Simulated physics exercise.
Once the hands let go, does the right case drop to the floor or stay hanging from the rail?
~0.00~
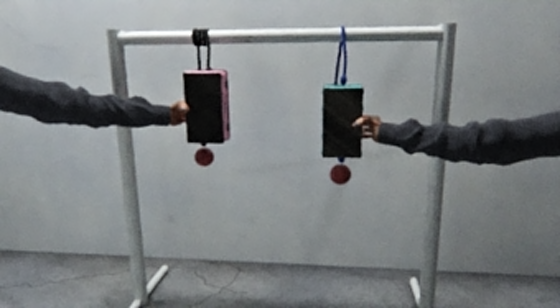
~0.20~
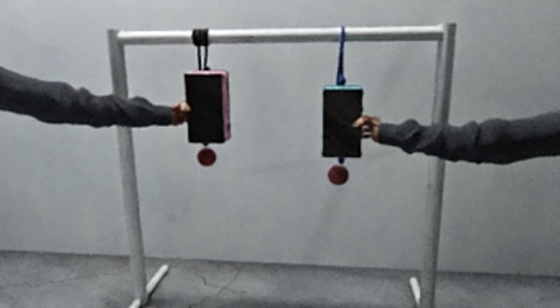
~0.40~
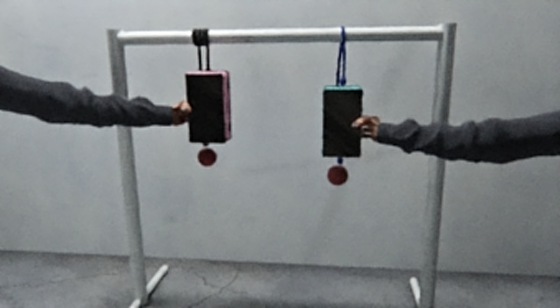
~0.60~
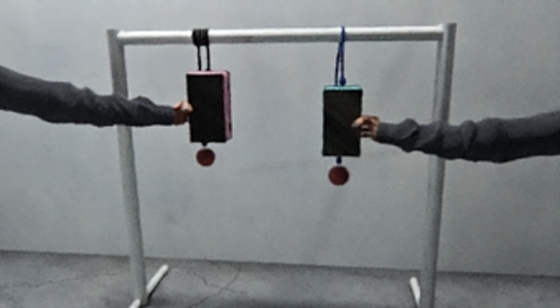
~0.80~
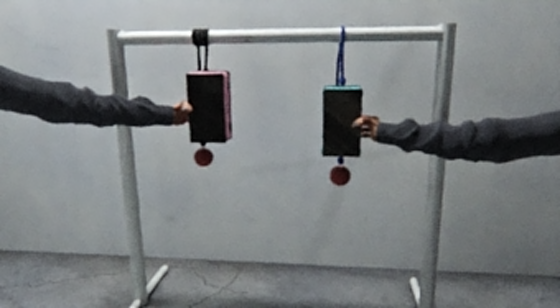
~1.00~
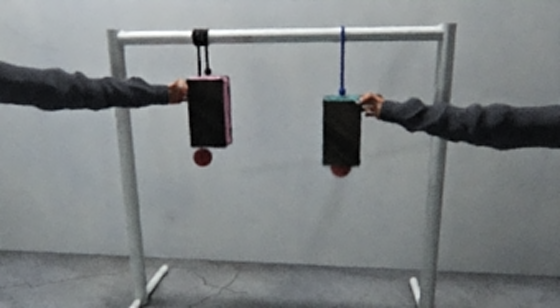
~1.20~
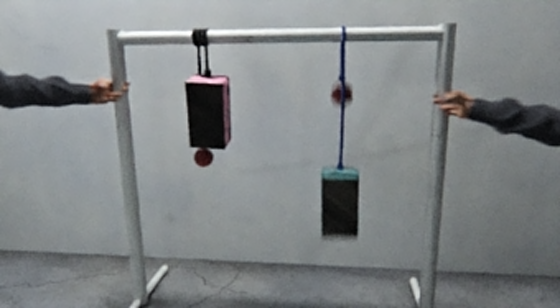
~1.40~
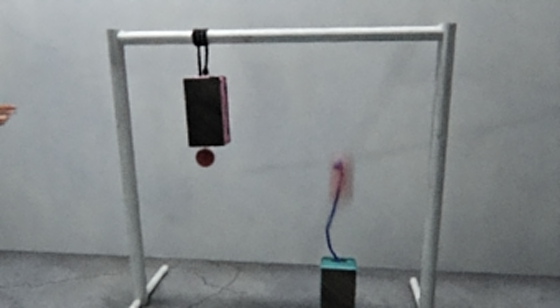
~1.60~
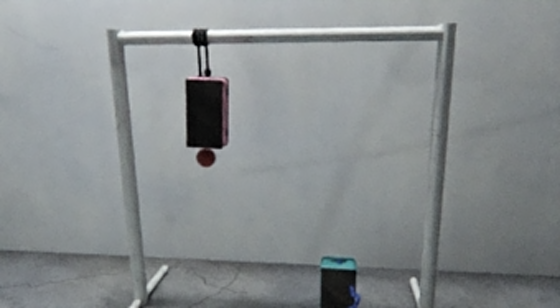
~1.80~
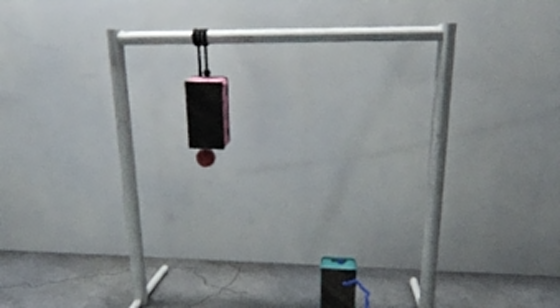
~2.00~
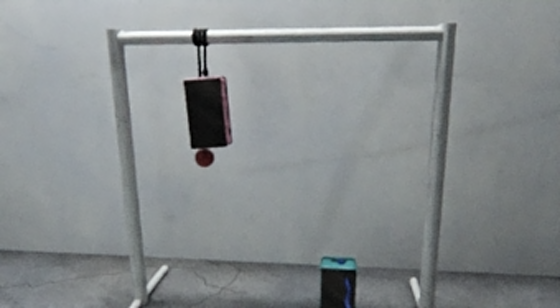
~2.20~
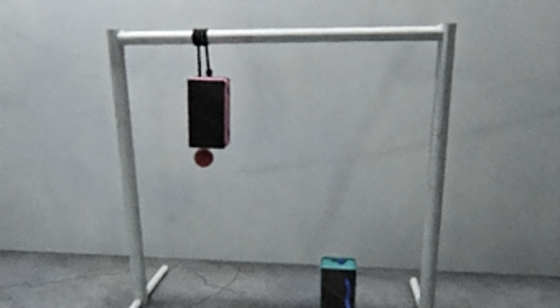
The right case drops to the floor, and its blue rope comes off the rail with it. The left case stays hanging at about the same height.
